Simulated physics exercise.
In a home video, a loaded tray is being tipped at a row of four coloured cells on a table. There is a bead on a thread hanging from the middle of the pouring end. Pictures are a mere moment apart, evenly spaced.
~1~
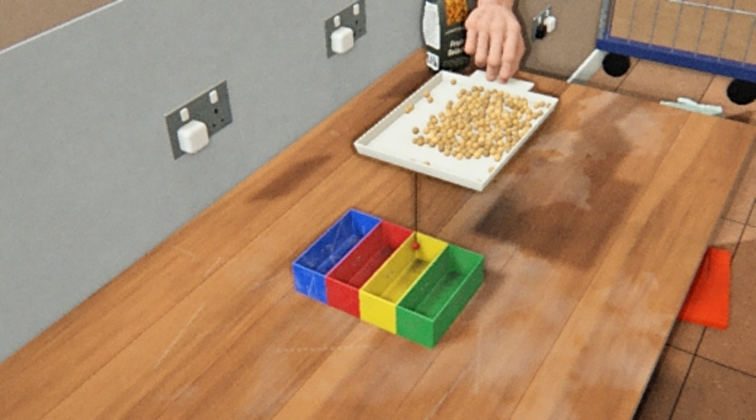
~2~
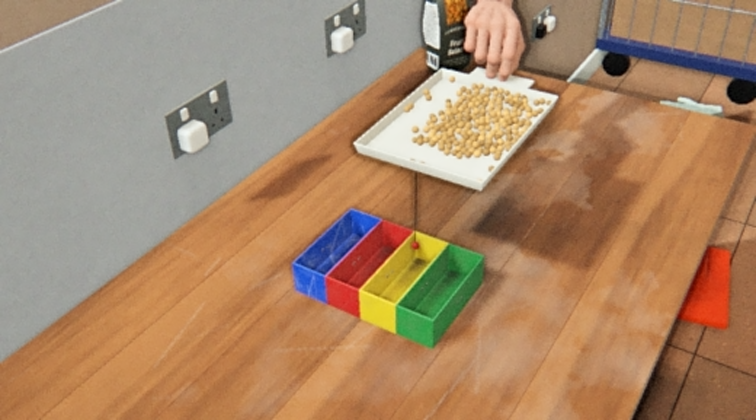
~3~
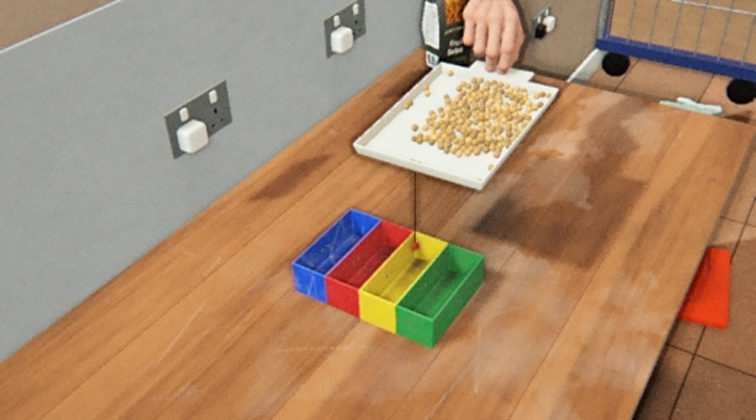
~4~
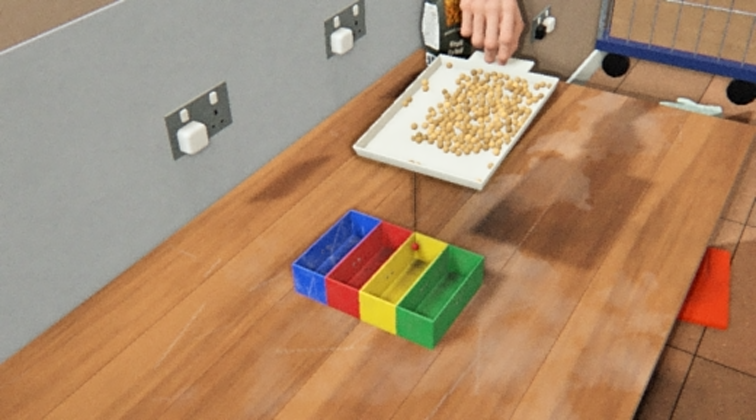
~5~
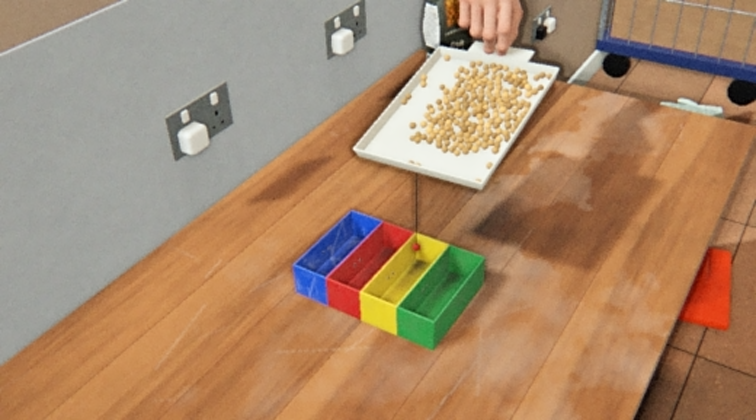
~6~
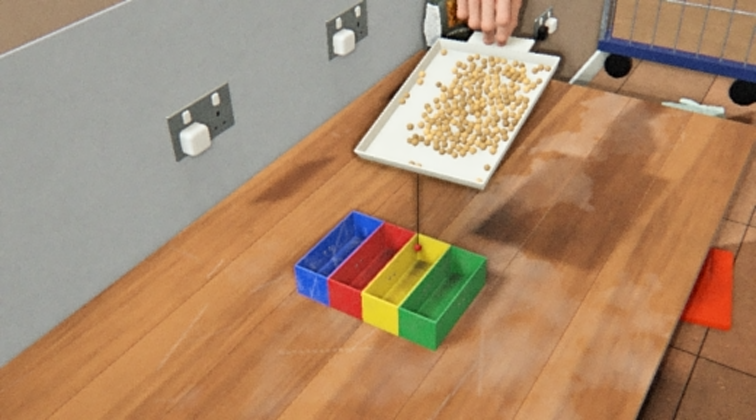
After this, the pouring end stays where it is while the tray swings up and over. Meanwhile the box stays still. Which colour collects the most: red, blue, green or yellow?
Red.
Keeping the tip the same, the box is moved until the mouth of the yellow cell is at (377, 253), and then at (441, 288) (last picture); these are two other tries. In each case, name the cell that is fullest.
First try: The yellow cell; second try: The cell in blue.
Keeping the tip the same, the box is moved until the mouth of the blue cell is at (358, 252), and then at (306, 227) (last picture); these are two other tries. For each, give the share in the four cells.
Estimates in order: 90 percent, 80 percent.
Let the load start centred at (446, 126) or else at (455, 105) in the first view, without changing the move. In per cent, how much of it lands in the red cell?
It would be roughly 40 per cent for the first and roughly 40 per cent for the second.
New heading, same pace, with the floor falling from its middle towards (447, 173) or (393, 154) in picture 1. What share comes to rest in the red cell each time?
Close to 0 percent first and close to 40 percent second.
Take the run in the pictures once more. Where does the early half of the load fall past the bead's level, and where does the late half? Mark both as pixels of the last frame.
Starting near (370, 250), moving on to near (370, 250).
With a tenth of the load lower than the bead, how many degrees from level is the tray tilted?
It sits at roughly 55°.
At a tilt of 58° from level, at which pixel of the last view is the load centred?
I'd put it at about (404, 157).
Shortly afterwards, tray tipped steeply; the bulk on the tray; a little in the blue cell; a little in the red cell; only a few in the yellow cell; only a few in the green cell; a little falling or outside the box.
Next, tray tipped right over; a little on the tray; near a quarter in the red cell; near a quarter in the yellow cell; near a quarter in the blue cell; a little in the green cell; near a quarter falling or outside the box.
Some moments later, tray tipped past a quarter turn; near a third in the red cell; near a quarter in the blue cell; near a quarter in the yellow cell; a little in the green cell; a little falling or outside the box.
In the end, tray tipped past a quarter turn; near a third in the red cell; near a quarter in the blue cell; near a quarter in the yellow cell; a little in the green cell; a little outside the box.
